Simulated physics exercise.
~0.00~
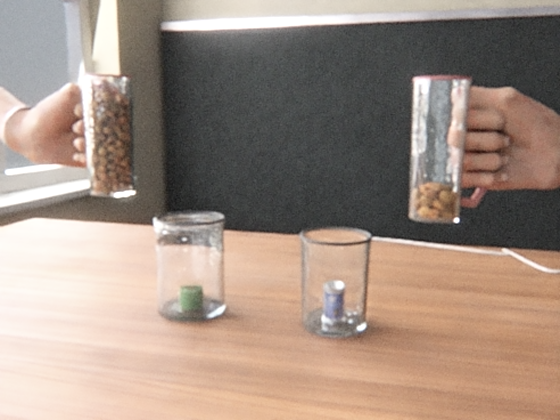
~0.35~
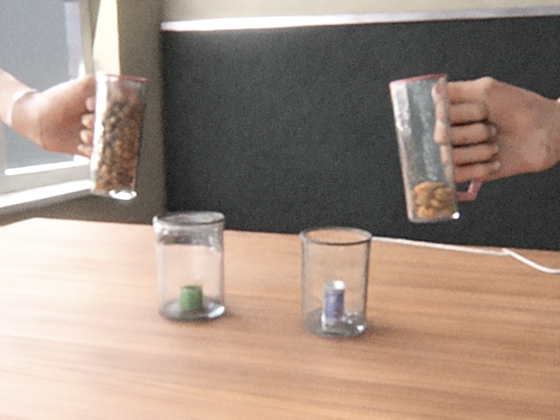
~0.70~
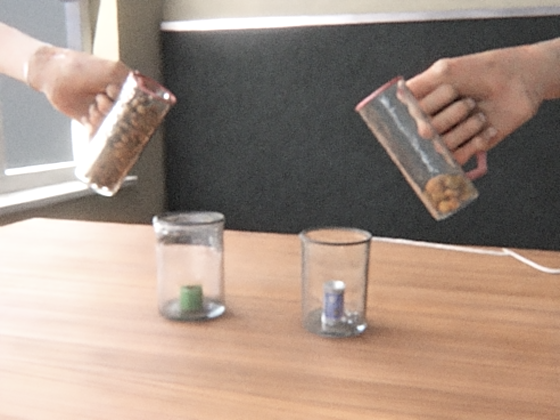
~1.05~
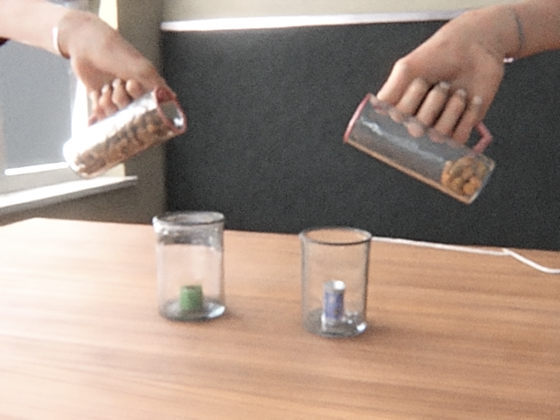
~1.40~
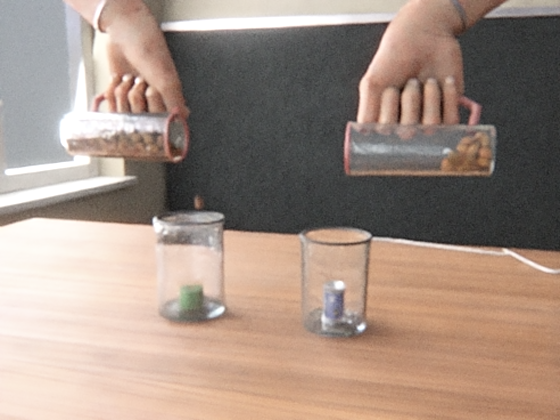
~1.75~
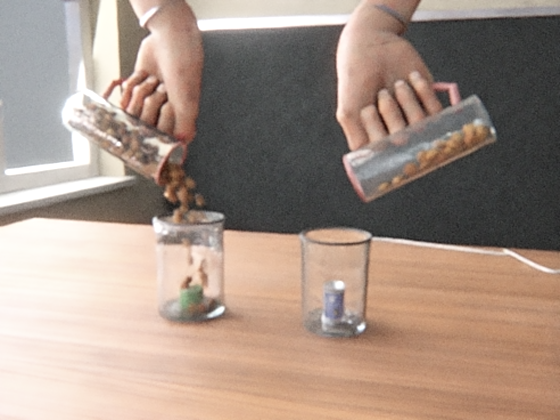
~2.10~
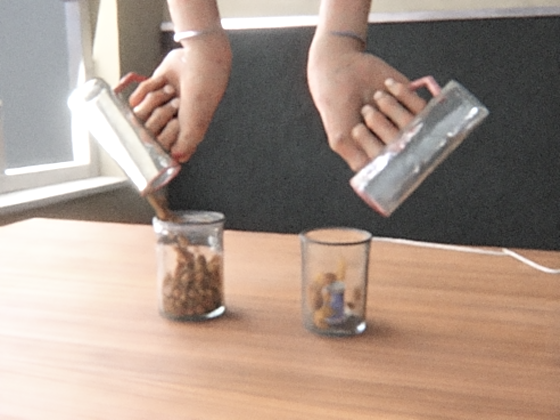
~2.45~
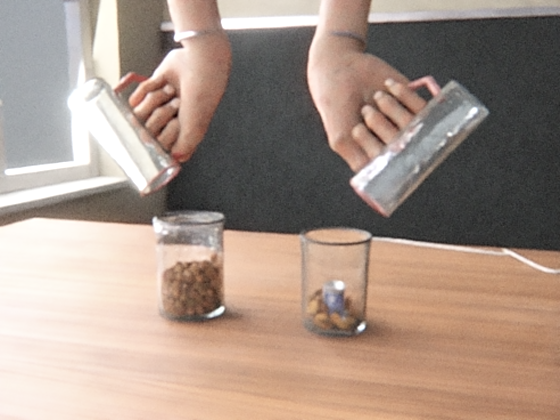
Two hands tipping cups of brown pieces into glass jars, the left burying a green object, the right leaving a blue one showing.
